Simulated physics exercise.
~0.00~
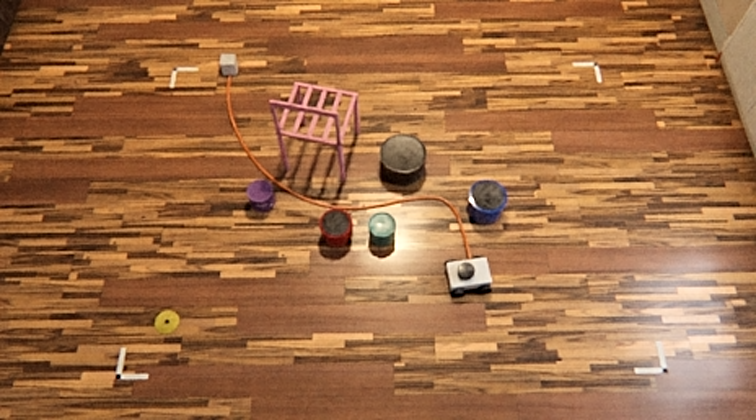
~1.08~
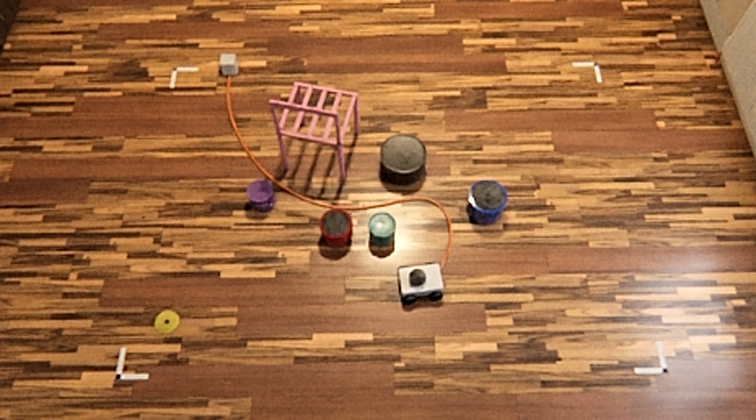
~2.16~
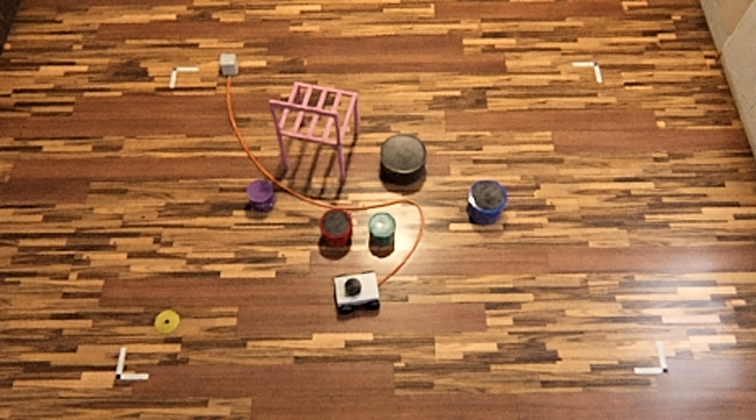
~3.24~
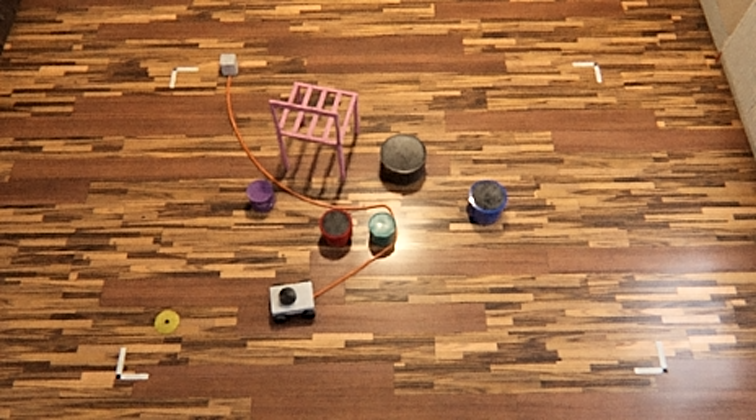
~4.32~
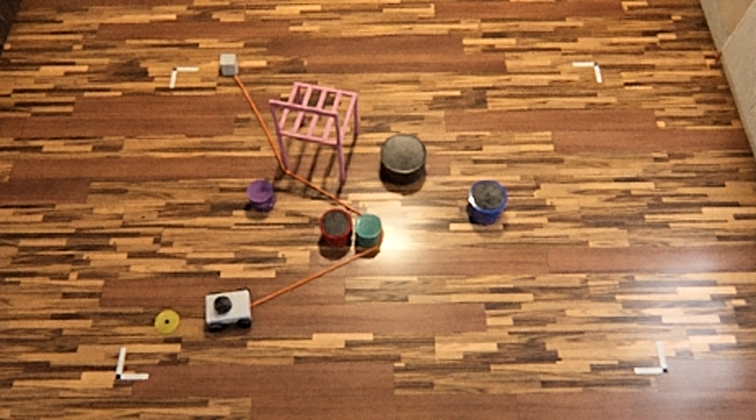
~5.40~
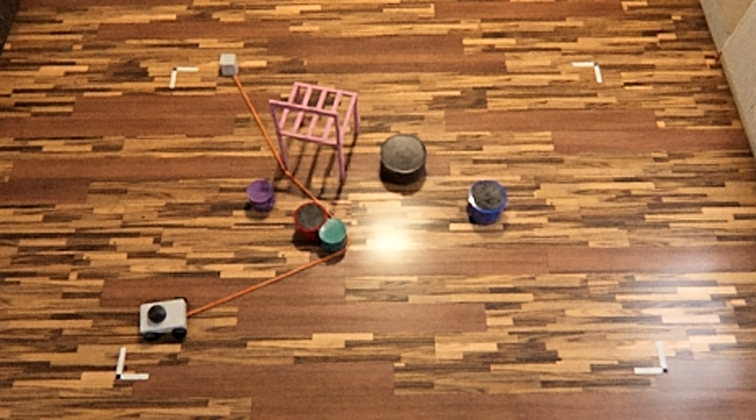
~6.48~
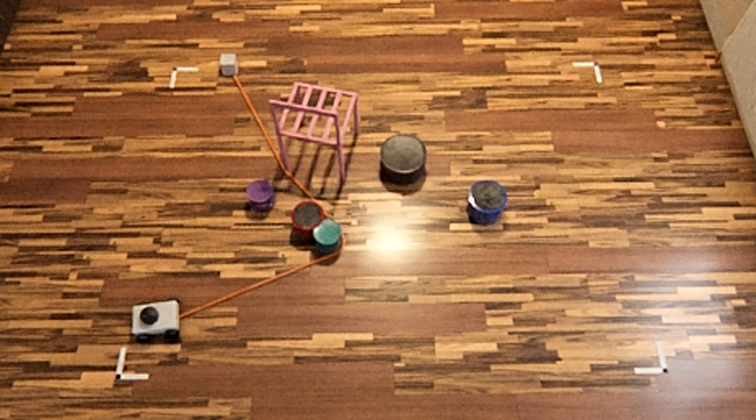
On a wood-plank floor marked with white tape corners, a small white cart trails an orange lead that runs back past several pots, a purple bin and a pink chair to a small grey block at the upper left. The cart rolls steadily left toward a yellow disc, drawing the lead's loop in around the teal bucket. As the lead pulls straighter, it drags the teal bucket left, and then the red pot shifts left too. The cart reaches the yellow disc, covers it and stops just beyond, with the bucket and pot displaced and the other things still in place.
